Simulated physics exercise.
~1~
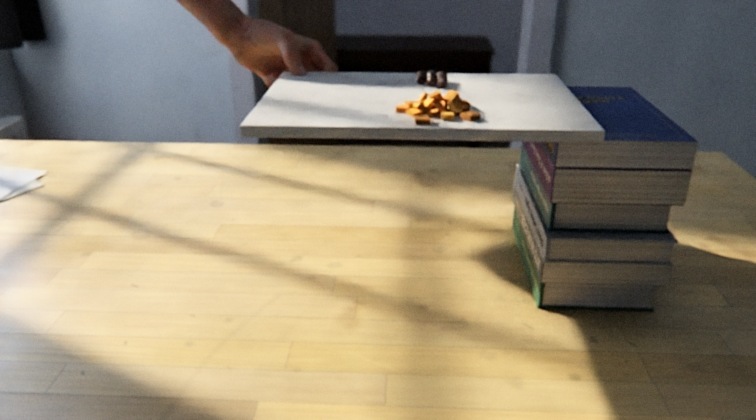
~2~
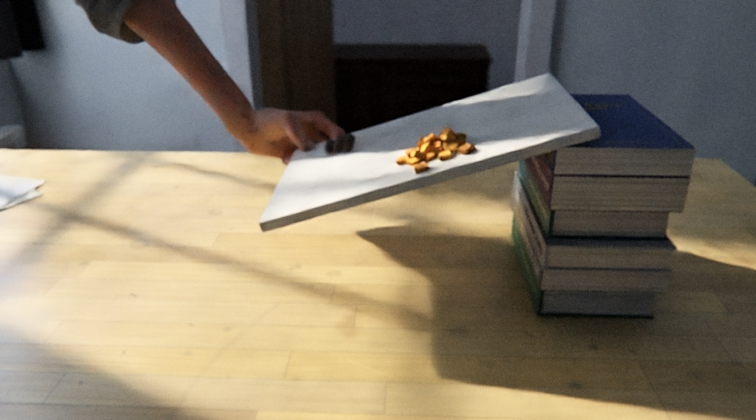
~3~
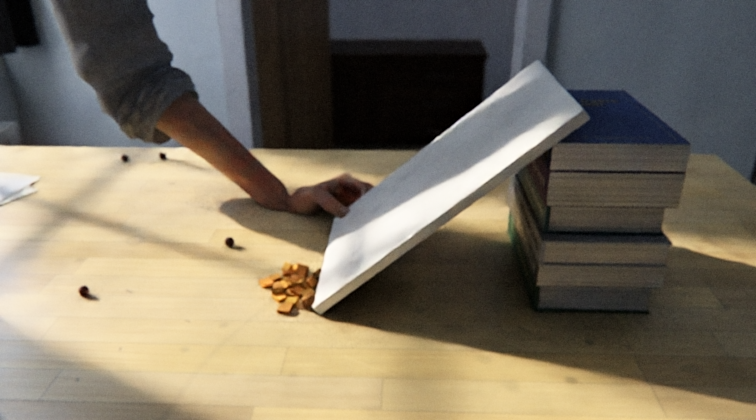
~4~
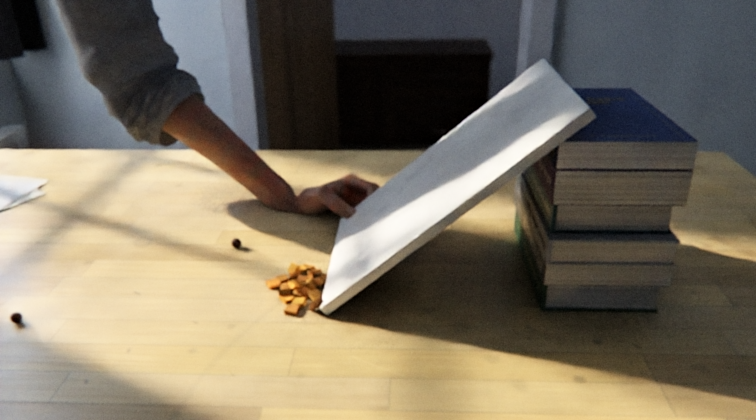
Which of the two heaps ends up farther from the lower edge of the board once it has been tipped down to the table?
The dark, round bits from the back end up farther away, scattered well across the table, while the orange chunks stay piled by the board's lower edge.
